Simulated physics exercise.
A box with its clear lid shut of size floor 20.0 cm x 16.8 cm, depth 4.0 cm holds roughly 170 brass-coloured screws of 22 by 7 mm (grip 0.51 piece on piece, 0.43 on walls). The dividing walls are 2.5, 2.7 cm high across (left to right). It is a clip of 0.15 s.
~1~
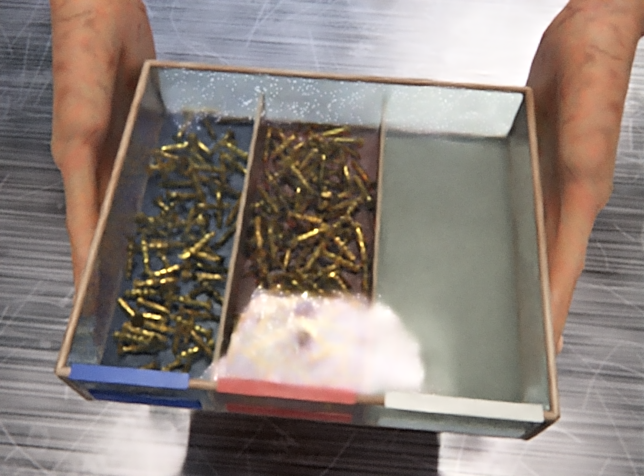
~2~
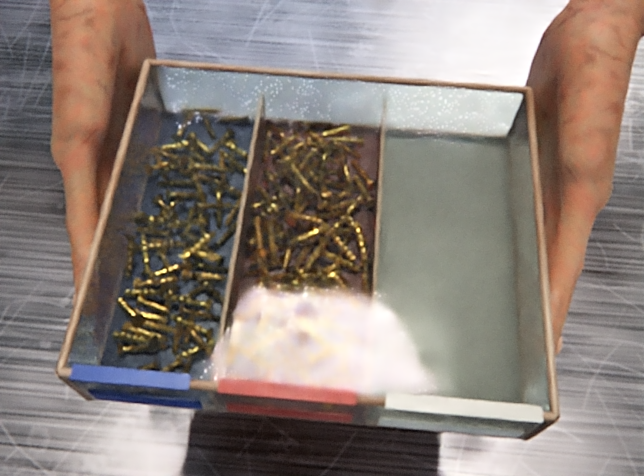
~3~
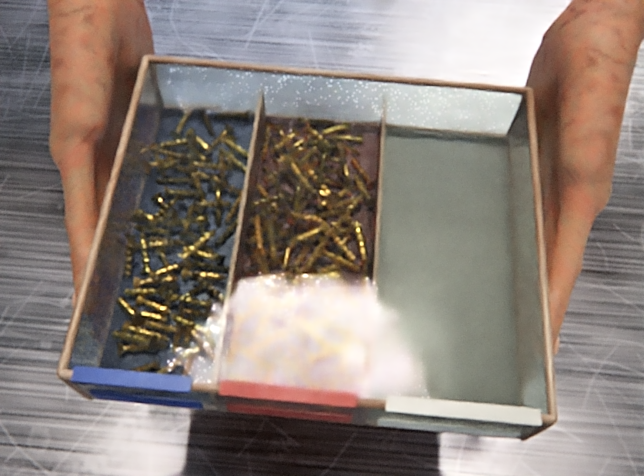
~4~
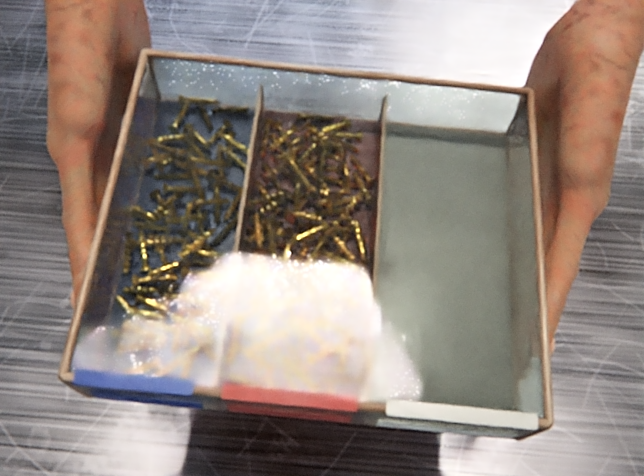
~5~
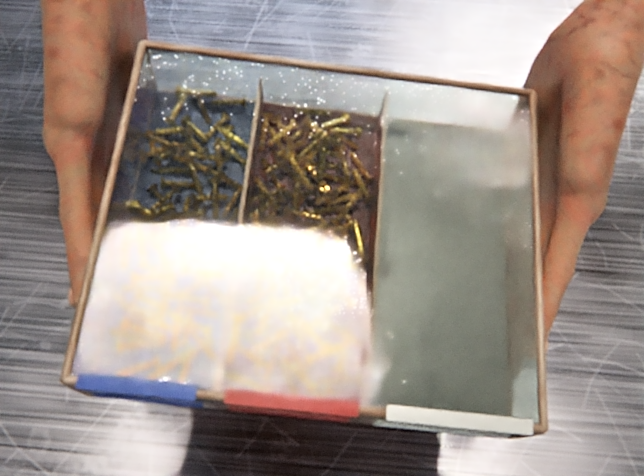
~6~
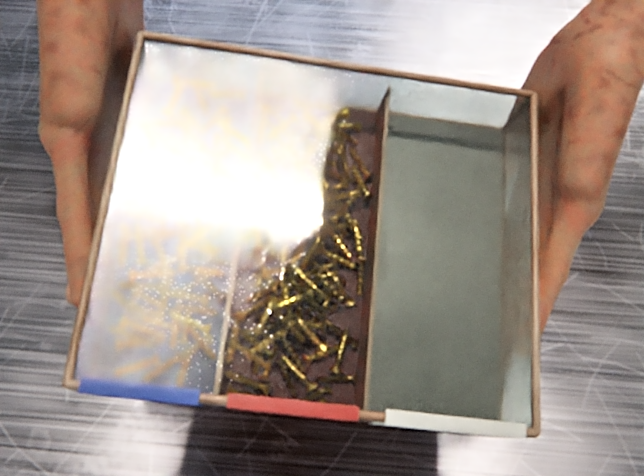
On a scratched metal surface, two hands gradually tilting a clear-lidded box of brass-coloured screws as bright glare spreads leftward across it.
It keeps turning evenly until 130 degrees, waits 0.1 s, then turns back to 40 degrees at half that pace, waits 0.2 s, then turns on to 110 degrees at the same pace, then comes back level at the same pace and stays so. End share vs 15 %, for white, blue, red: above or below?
White: Below, blue: Above, red: Above.
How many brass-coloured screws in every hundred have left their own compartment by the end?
Fraction outside starting compartment: Around 15 %.
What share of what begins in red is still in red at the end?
About 90 %.
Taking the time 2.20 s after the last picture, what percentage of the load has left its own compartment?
About 10 %.
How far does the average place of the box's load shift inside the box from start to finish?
6.0 cm.
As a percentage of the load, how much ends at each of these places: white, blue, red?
Final shares - white: 5 %, blue: 35 %, red: 60 %.
Then, 1.20 s after the last picture, tilt 114 degrees; white 5 %, blue 35 %, red 60 %; middle of all pieces near (230, 288).
Then, 2.20 s after the last picture, tilt 40 degrees; white 5 %, blue 35 %, red 60 %; middle of all pieces near (270, 352).
Then, 3.12 s after the last picture, tilt 102 degrees; white 5 %, blue 35 %, red 60 %; middle of all pieces near (235, 298).
Then, 4.00 s after the last picture, tilt 0 degrees; white 5 %, blue 35 %, red 60 %; middle of all pieces near (276, 352).
In the end, white 5 %, blue 35 %, red 60 %.
